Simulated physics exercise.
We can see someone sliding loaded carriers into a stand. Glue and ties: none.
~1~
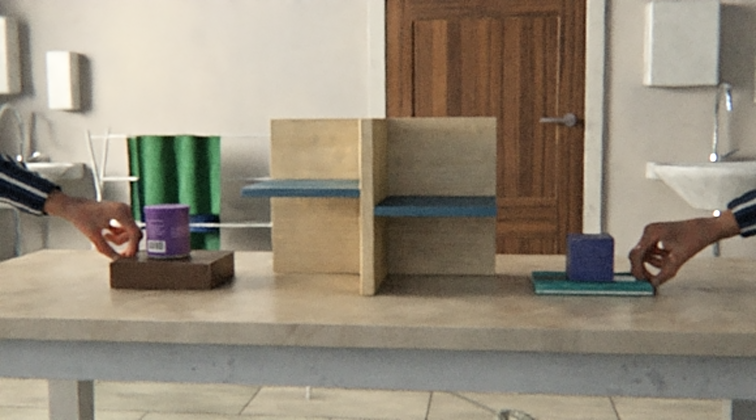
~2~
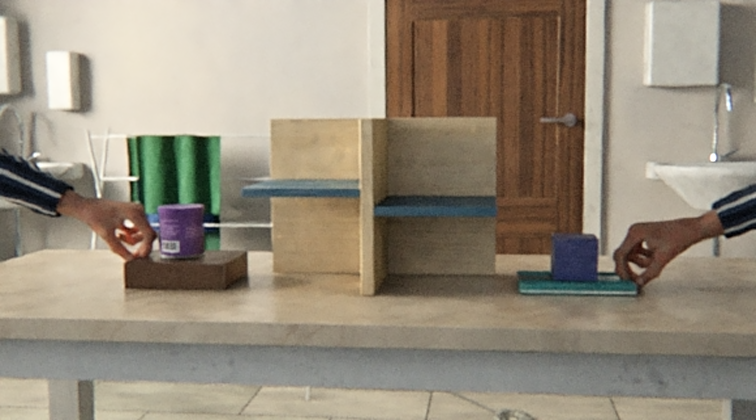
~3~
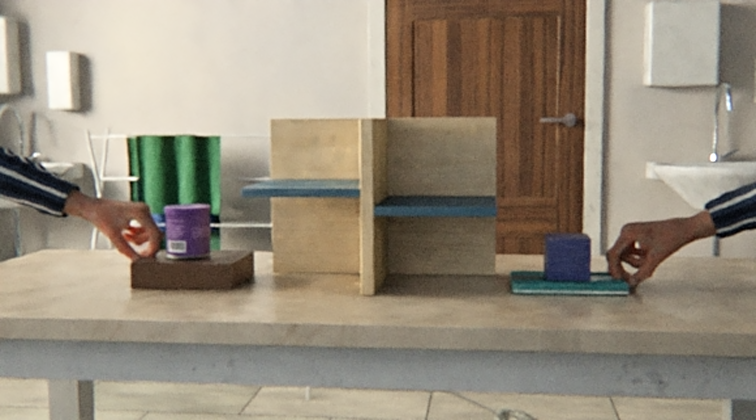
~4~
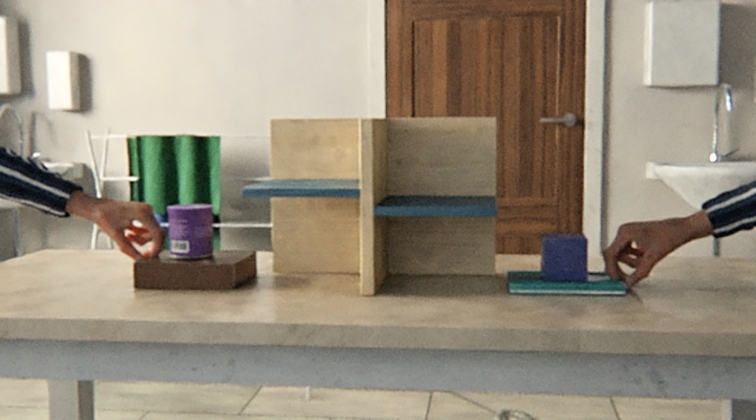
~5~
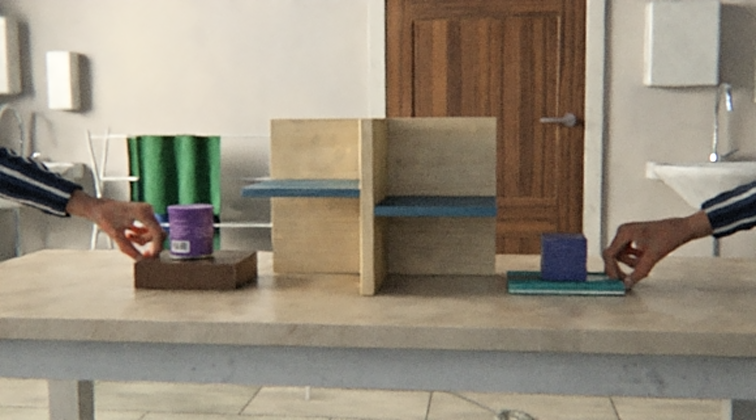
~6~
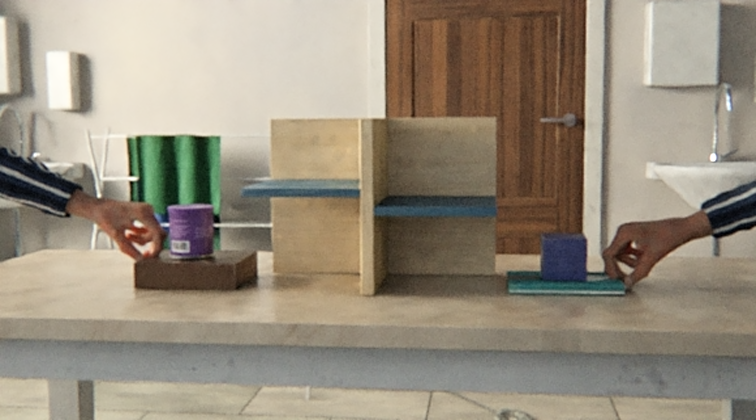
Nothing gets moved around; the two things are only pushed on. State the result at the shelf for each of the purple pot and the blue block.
In the end purple pot: Fits under. Blue block: Fits under.
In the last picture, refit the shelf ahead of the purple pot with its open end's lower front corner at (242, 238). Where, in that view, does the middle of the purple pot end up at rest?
(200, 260) or so.
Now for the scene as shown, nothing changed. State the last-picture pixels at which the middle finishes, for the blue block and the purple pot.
Blue block: (442, 256); purple pot: (301, 232).
Then, 0.98 s on from there, purple pot riding along near (245, 232); blue block riding along near (519, 257).
In the end, the purple pot rides in untouched, near (301, 232); the blue block rides in untouched, near (442, 256).
